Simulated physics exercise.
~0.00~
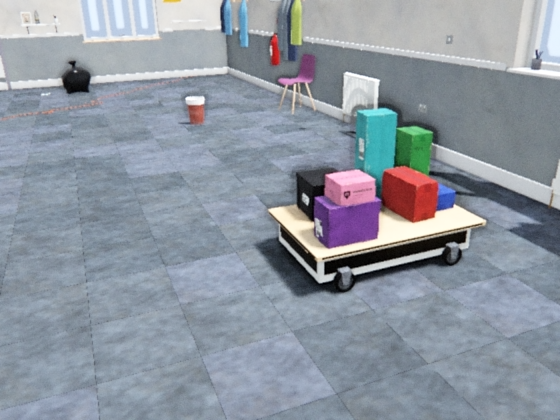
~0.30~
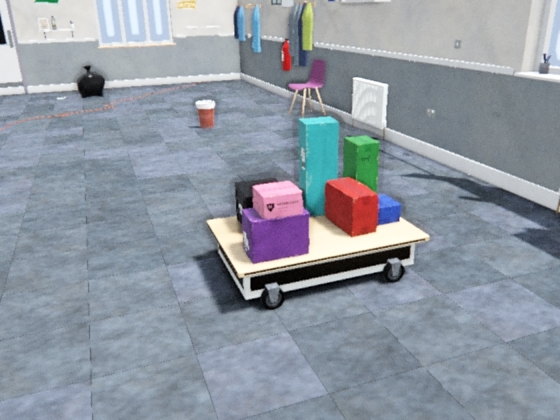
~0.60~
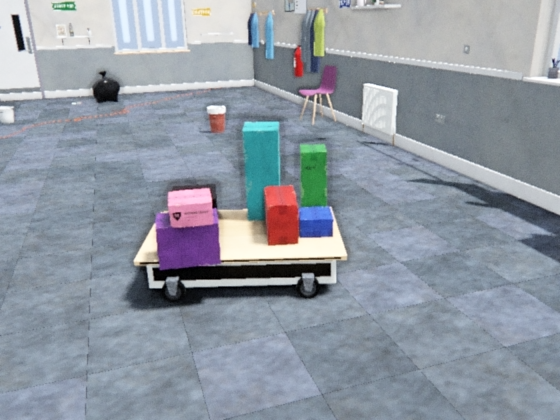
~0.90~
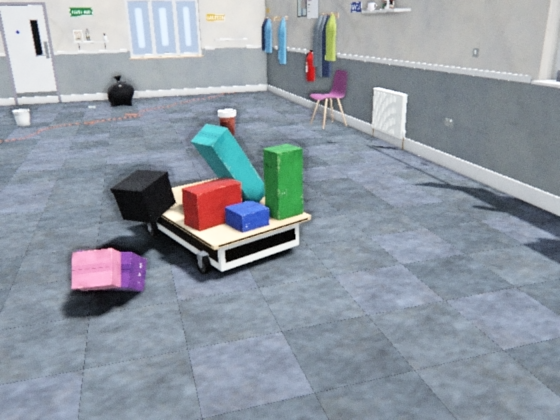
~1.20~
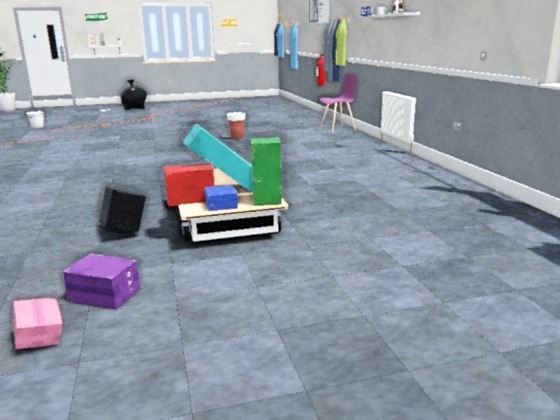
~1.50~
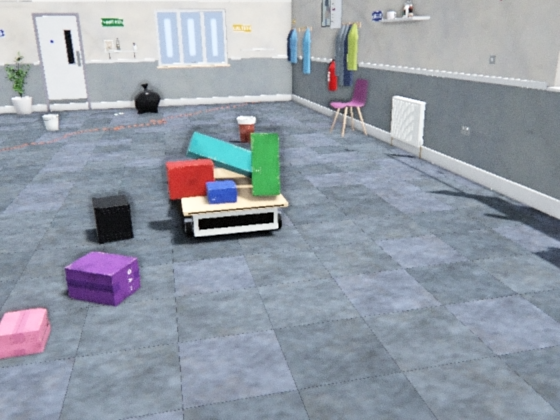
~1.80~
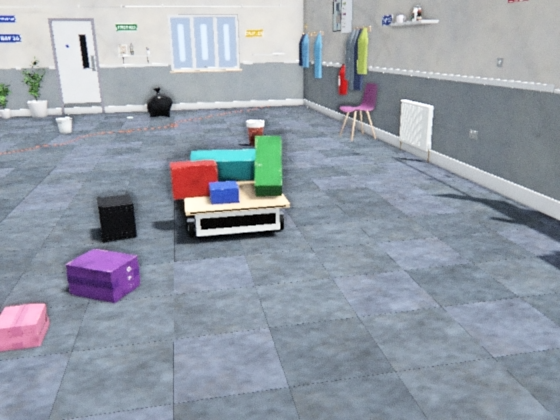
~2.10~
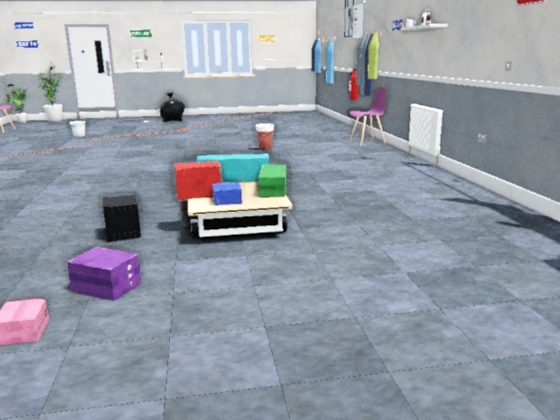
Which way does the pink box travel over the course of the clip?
The pink box moves to the left, first riding on the cart and then tumbling off onto the floor at the lower left.
